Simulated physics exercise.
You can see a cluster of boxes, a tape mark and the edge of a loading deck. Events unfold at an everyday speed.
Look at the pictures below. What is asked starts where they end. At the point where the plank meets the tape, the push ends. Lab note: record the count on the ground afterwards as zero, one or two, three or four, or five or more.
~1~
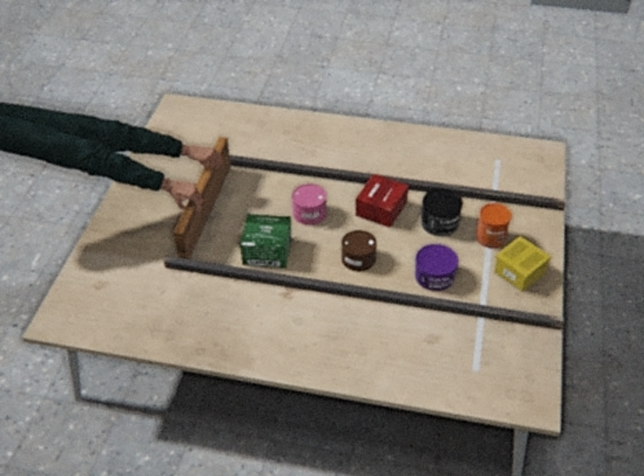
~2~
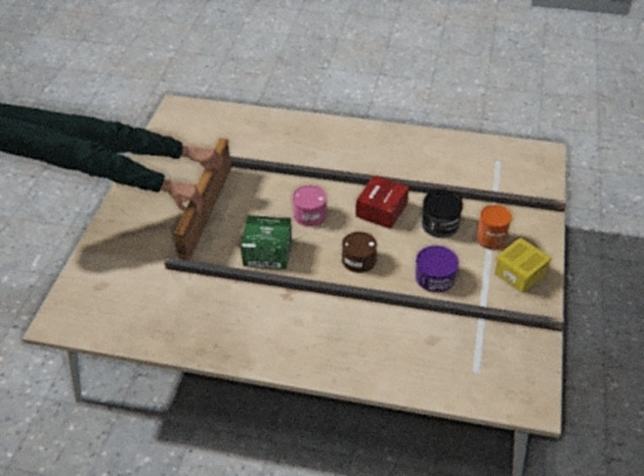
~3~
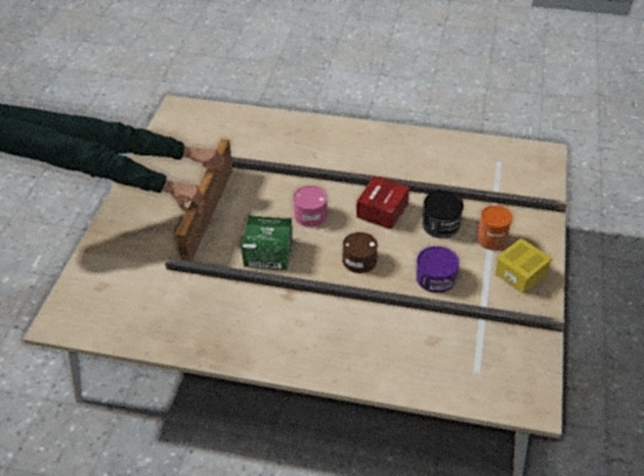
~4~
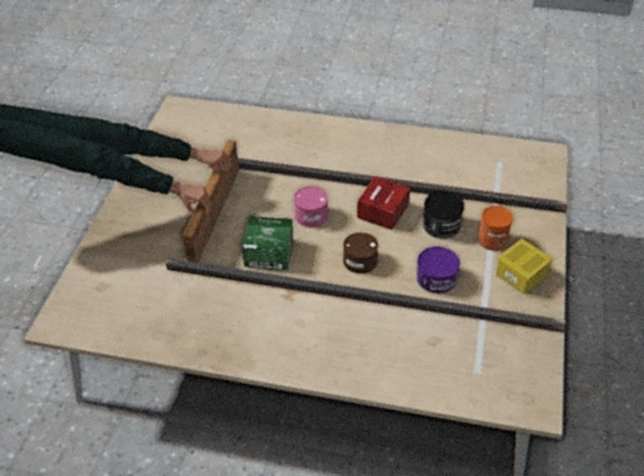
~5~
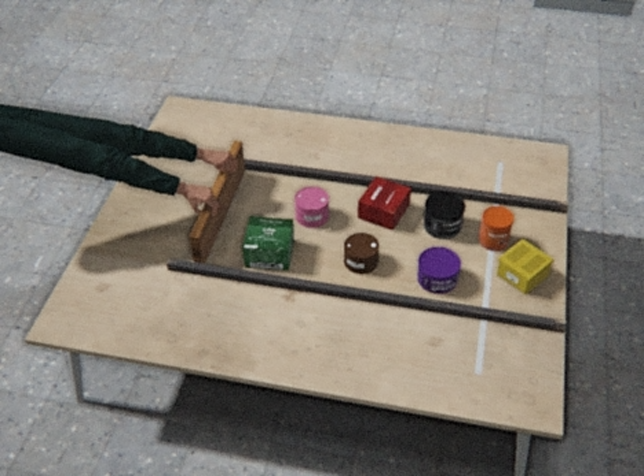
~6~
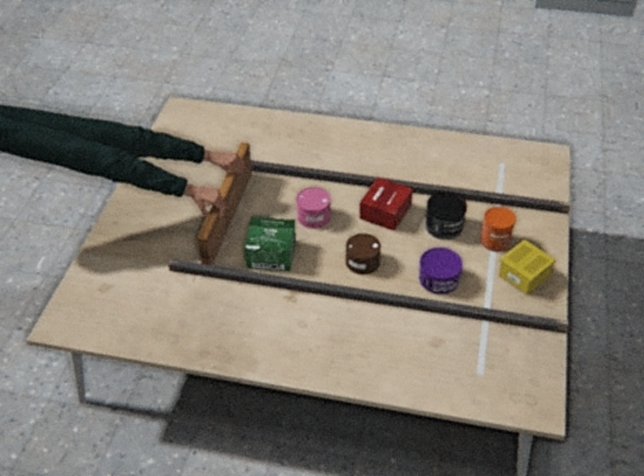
It is going to spill one or two of them.
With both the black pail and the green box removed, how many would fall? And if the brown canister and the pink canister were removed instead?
Counts - first: 0; second: 2.
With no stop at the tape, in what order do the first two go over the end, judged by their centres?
Those two are the yellow tote and, after it, the purple pail.
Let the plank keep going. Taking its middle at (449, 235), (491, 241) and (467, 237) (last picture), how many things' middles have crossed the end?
The counts: 0, 2 and 0.
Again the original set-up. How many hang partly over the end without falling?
Looks like 2 of them.
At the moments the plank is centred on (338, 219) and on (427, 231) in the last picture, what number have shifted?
At the first point the count is 4, at the second it's 8.
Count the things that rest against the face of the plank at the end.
Contact count: 3.
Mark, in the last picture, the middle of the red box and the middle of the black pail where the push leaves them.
Final centres, first then second: (519, 212), (561, 222).
A little later, none off yet; yellow tote at rest near (526, 268); orange pail at rest near (498, 230); purple pail at rest near (440, 271).
Next, none off yet; yellow tote at rest near (526, 268); orange pail shifted a little near (502, 231); purple pail shifted about its own width near (469, 278).
Later still, none off yet; yellow tote shifted a little near (542, 264); orange pail shifted about its own width near (516, 239); purple pail shifted well along near (532, 297).
When it is over, the number that fall off is one or two; down, purple pail and yellow tote.
